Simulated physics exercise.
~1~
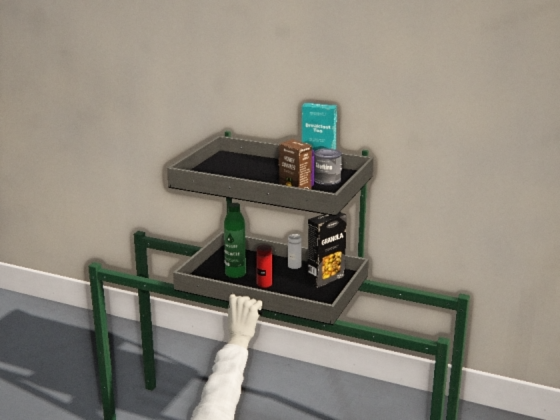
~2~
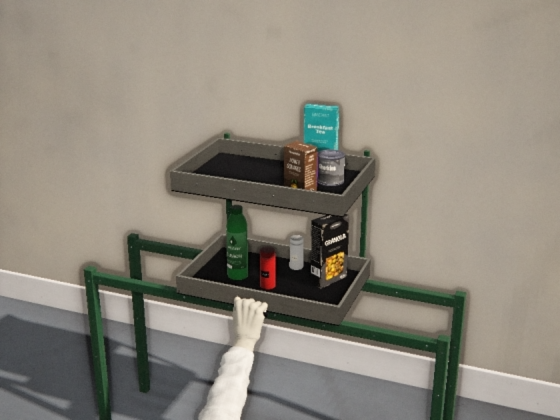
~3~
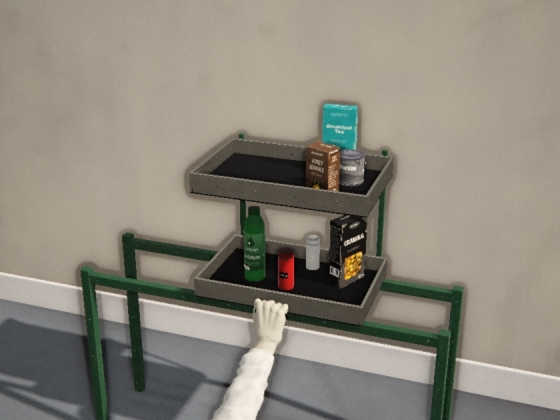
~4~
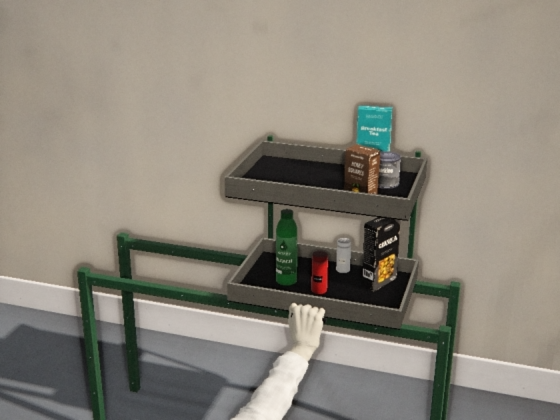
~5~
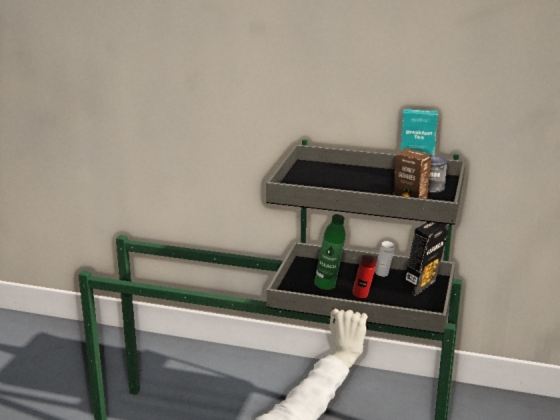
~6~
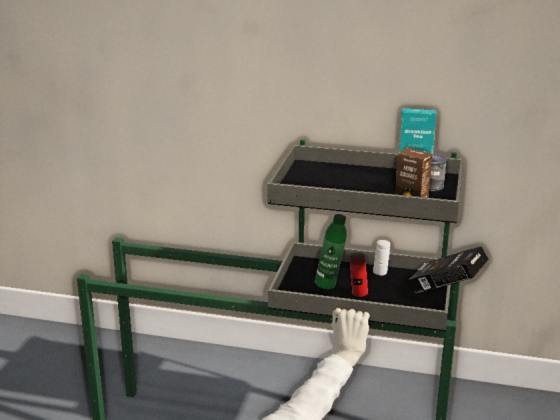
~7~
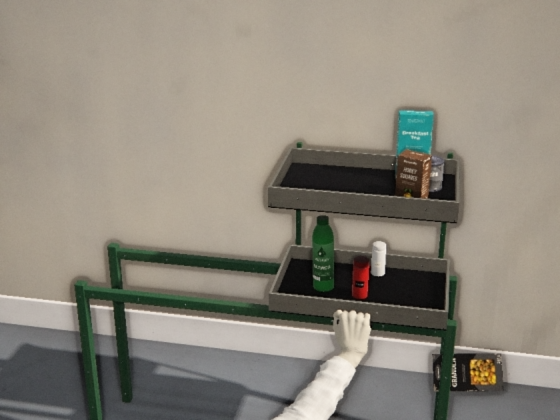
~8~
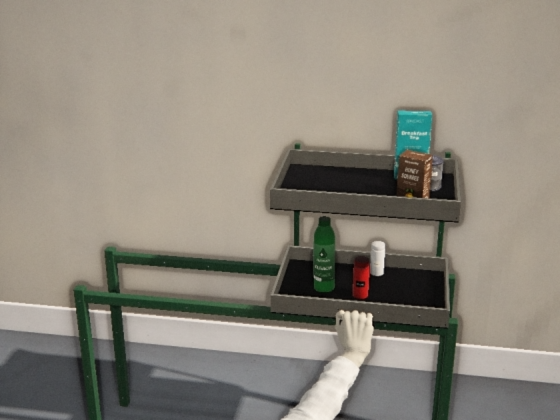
A two-level tray slides right, stops, and the black packet topples off the right side.
